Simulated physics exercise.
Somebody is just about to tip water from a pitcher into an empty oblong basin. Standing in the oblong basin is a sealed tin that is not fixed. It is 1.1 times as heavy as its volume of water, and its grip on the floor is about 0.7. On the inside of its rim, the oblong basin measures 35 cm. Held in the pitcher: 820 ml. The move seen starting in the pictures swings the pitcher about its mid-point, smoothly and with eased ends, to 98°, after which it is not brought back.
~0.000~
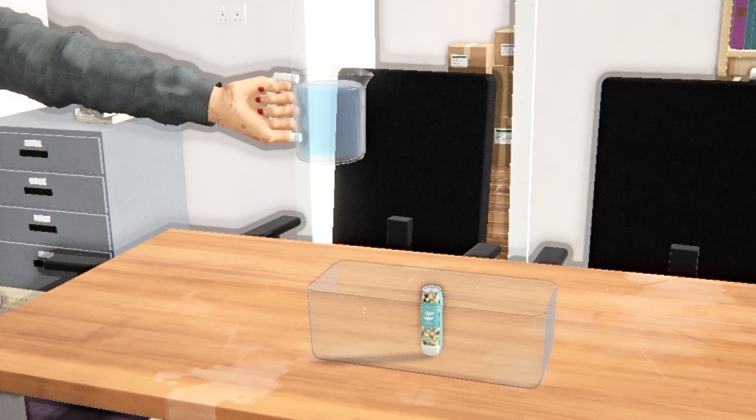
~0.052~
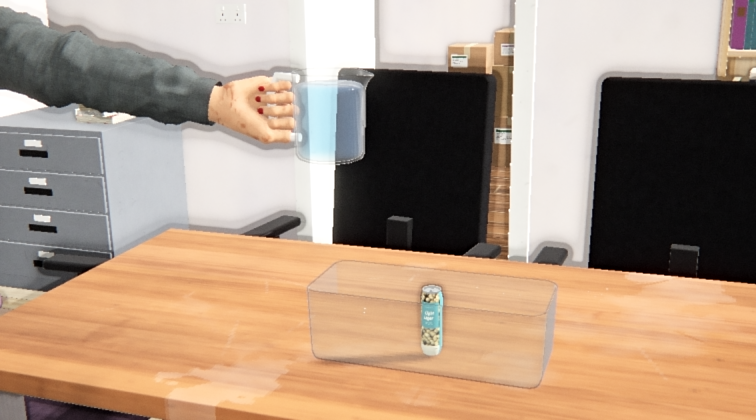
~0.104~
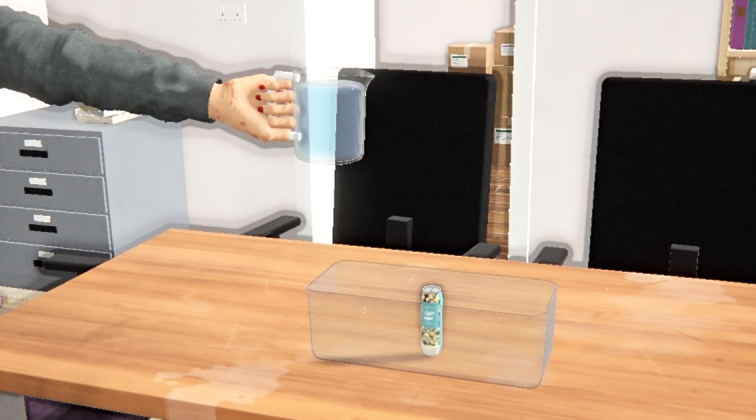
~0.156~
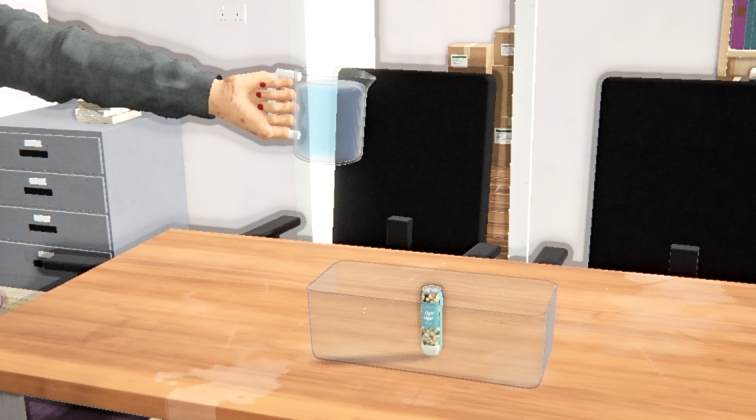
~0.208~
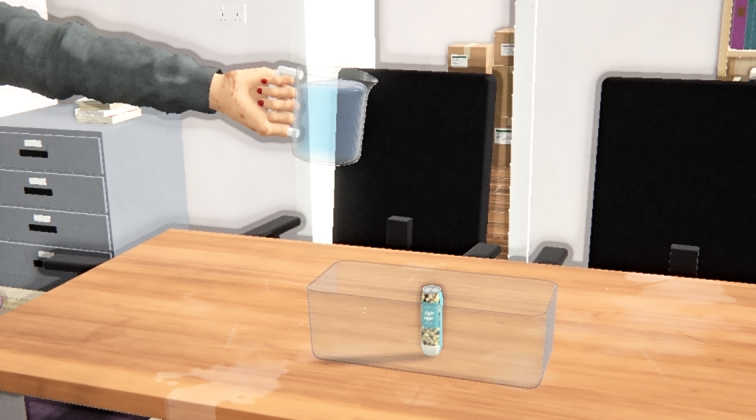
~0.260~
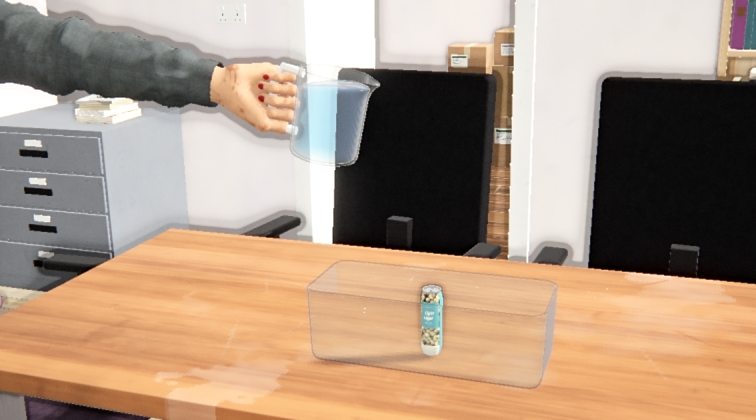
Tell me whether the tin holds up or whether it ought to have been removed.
It never tumbles.
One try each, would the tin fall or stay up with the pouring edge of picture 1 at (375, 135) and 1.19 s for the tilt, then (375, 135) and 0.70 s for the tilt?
Try 1: Tipped over; try 2: Tipped over.
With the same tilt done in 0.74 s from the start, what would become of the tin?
After the tilt, the tin is still standing.
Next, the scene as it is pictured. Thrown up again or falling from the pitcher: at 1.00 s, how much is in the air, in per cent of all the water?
Roughly 30 %.
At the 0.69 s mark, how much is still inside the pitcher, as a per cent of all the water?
Remaining: Near 84 % of the total.
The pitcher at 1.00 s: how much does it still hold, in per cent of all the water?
Around 38 in a hundred.
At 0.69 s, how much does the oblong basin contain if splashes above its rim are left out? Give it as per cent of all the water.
Around 1%.
By 0.69 s the tilt is 61° and 85 per cent is still to pour; the tin stands where it began.
By 1.00 s the tilt is 92° and 39 per cent is still to pour; the tin stands where it began.
By 1.33 s the tilt is 98° and 8 per cent is still to pour; the tin stands where it began.
By 1.69 s the tilt is 98° and 1 per cent is still to pour; the tin stands where it began.
At rest the tin stands where it began.
